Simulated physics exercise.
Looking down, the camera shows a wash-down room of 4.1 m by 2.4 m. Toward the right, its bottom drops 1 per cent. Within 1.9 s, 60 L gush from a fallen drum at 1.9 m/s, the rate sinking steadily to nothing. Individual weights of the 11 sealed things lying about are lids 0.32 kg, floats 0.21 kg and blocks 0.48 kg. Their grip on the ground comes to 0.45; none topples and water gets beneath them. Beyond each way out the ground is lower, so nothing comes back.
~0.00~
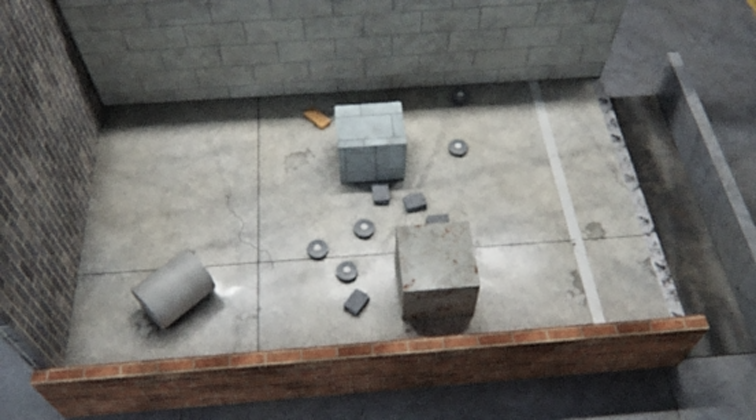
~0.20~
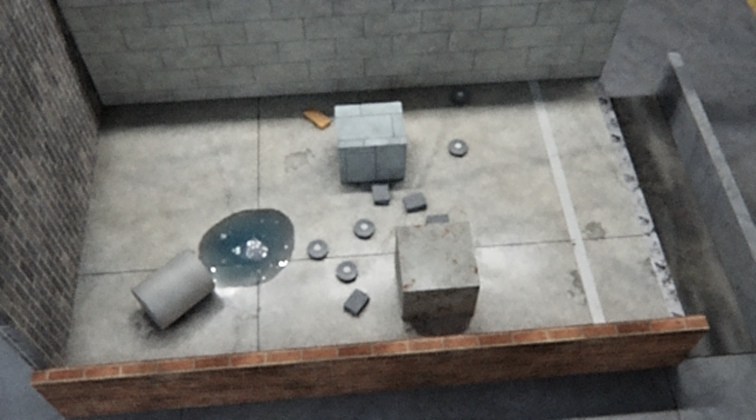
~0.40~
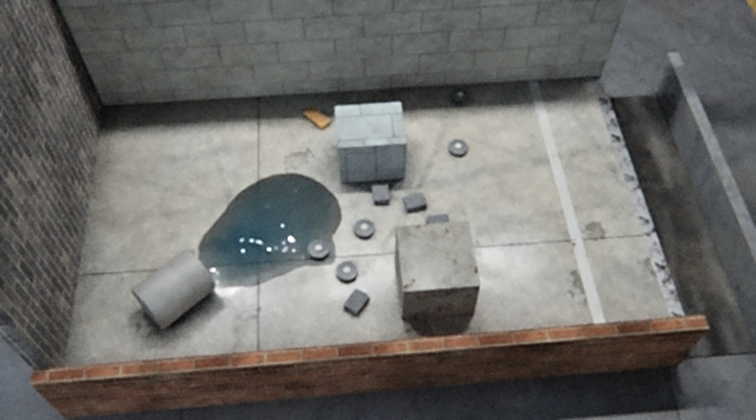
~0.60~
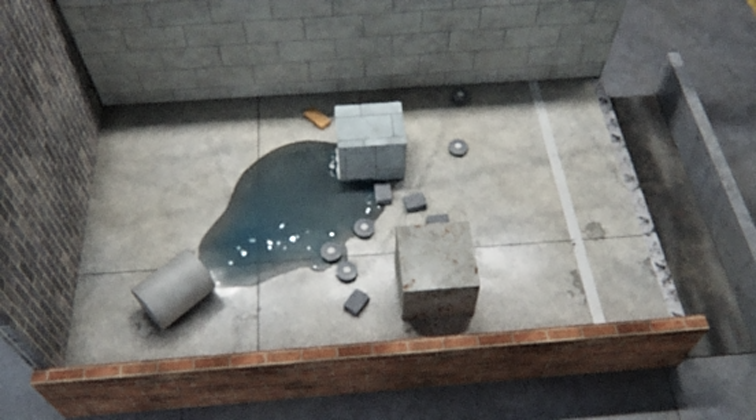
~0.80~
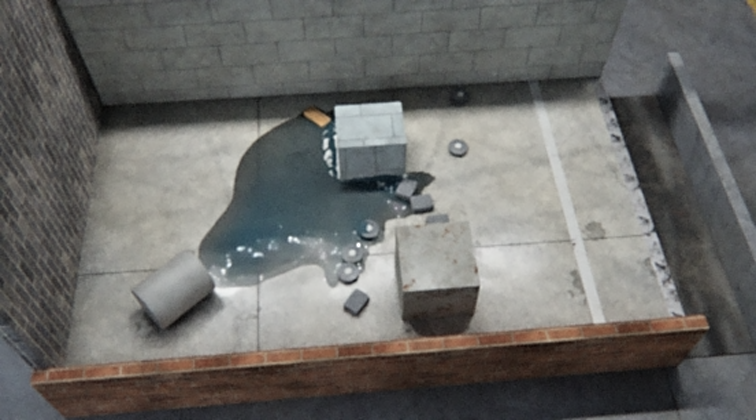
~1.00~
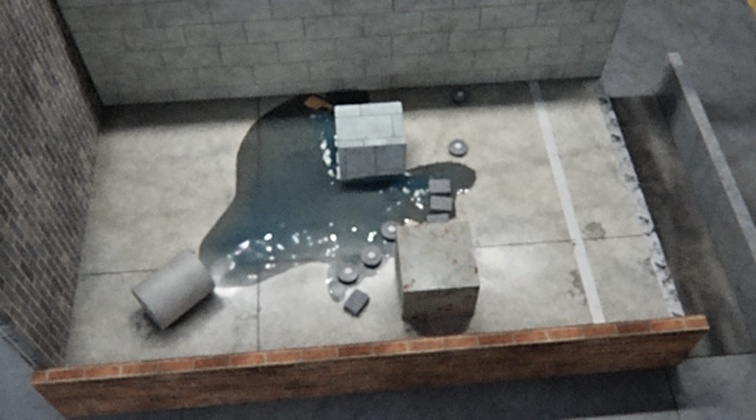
In a walled concrete room, dark water spreads rightward around blocks, shifting several small objects.
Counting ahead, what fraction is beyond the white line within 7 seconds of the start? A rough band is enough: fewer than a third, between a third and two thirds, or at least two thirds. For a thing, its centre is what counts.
I would say fewer than a third.
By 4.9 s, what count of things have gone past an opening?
I count 1 by that time.
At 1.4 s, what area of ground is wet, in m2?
Somewhere around 2.5 m2, roughly.
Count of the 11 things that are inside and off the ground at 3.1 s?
Answer: 0.
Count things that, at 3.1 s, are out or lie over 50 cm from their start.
The number I get is 6.
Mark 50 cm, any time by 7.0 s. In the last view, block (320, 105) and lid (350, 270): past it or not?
Taking them one at a time, I'd say further, then not as far.
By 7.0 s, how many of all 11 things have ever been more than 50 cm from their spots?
That comes to 6.
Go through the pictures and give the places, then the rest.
A float at (381, 191) rests on the ground; a lid at (317, 248) rests on the ground; 0.0 m2 under water; 0 of 11 have shifted, in the first frame.
A float at (381, 191) rests on the ground; a lid at (317, 248), on the bottom; water covers 0.3 m2; 0 of 11 have shifted, in the second frame.
A float at (381, 191), on the bottom; a lid at (319, 248), on the bottom; 0.7 m2 under water; 0 of 11 have shifted, in the third frame.
A float at (383, 191), on the bottom; a lid at (331, 251), on the bottom, 10 cm from its start; water covers 1.1 m2; 1 of 11 have shifted, in the fourth frame.
A float at (407, 187) floats, 20 cm from its start; a lid at (352, 254), on the bottom, 25 cm from its start; 1.5 m2 under water; 3 of 11 have shifted, in the fifth frame.
A float at (440, 186), on the bottom, 45 cm from its start; a lid at (372, 256), on the bottom, 40 cm from its start; 1.9 m2 under water; 5 of 11 have shifted, in the sixth frame.
After 1.4 s 0 of 11 are over the mark; 1 afloat.
After 3.1 s 1 of 11 are over the mark; 0 afloat.
After 4.9 s 1 of 11 are over the mark; 0 afloat.
After 7.0 s 1 of 11 are over the mark; 0 afloat.
